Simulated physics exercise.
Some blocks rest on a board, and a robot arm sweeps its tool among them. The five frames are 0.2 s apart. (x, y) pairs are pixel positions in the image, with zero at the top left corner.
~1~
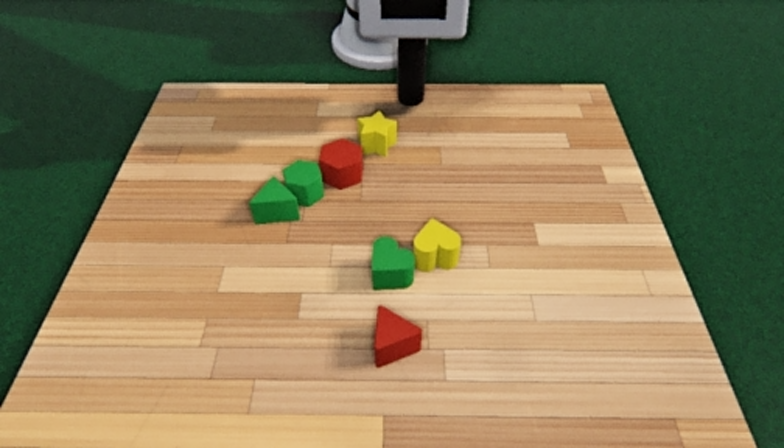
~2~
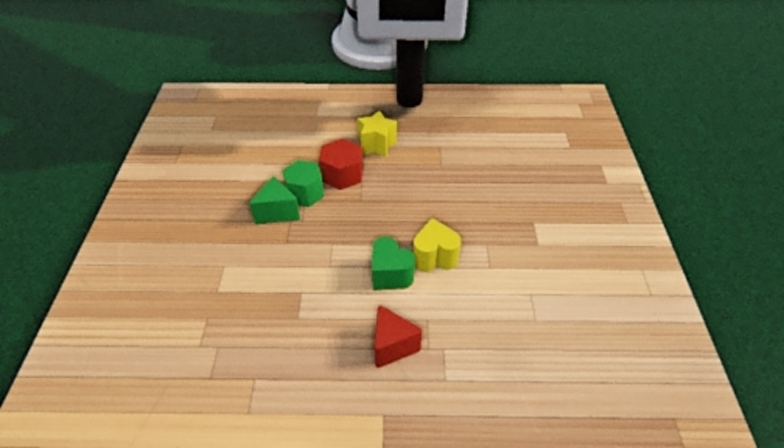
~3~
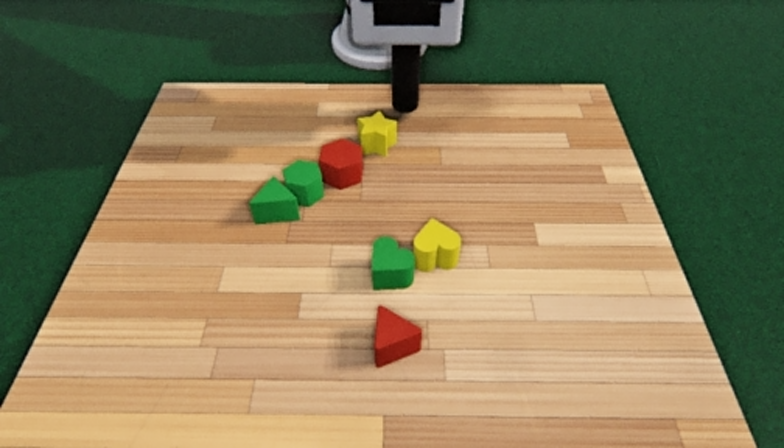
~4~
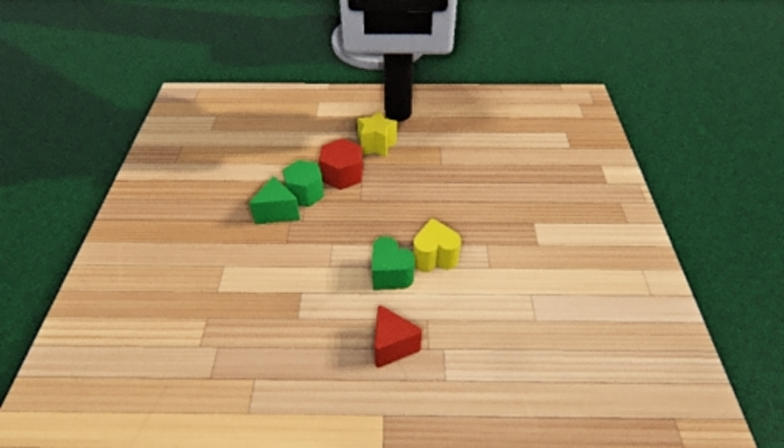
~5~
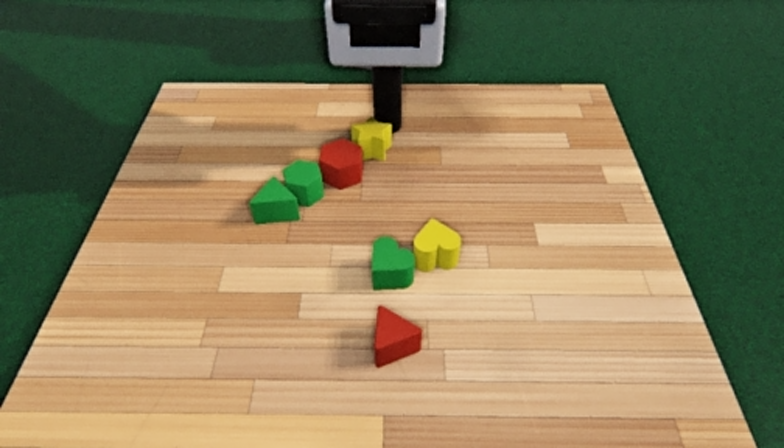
On a wooden board scattered with red, green and yellow blocks, a robot arm's black tool moved slowly down and to the left, then nudged the yellow star slightly while the other blocks stayed still.
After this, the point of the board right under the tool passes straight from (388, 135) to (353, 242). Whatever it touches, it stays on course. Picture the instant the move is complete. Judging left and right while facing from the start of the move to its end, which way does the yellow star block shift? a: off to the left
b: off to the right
(b)
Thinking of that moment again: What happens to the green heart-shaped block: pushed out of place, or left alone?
It stays put.
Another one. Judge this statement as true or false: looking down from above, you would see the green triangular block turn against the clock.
That statement is accurate.
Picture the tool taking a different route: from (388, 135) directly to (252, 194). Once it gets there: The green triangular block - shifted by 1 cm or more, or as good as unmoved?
That block will leave its spot.
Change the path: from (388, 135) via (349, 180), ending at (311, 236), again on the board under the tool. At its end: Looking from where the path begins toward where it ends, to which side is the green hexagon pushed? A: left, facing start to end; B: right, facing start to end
Option B.
On the path given first. One third of the way, tool (377, 159); green triangular block (260, 197), turned 25° anticlockwise; green hexagon (281, 176); red hexagon (323, 173), turned 55° clockwise; yellow star block (359, 162).
Two thirds of the way, tool (365, 195); green triangular block (248, 200), turned 25° anticlockwise; green hexagon (270, 177), turned 50° clockwise; red hexagon (298, 196), turned 95° clockwise; yellow star block (338, 199), turned 20° clockwise.
At the end, tool (352, 234); green triangular block (239, 200), turned 30° anticlockwise; green hexagon (269, 177), turned 55° clockwise; red hexagon (286, 204), turned 130° clockwise; yellow star block (308, 228), turned 75° clockwise; green heart-shaped block unmoved.
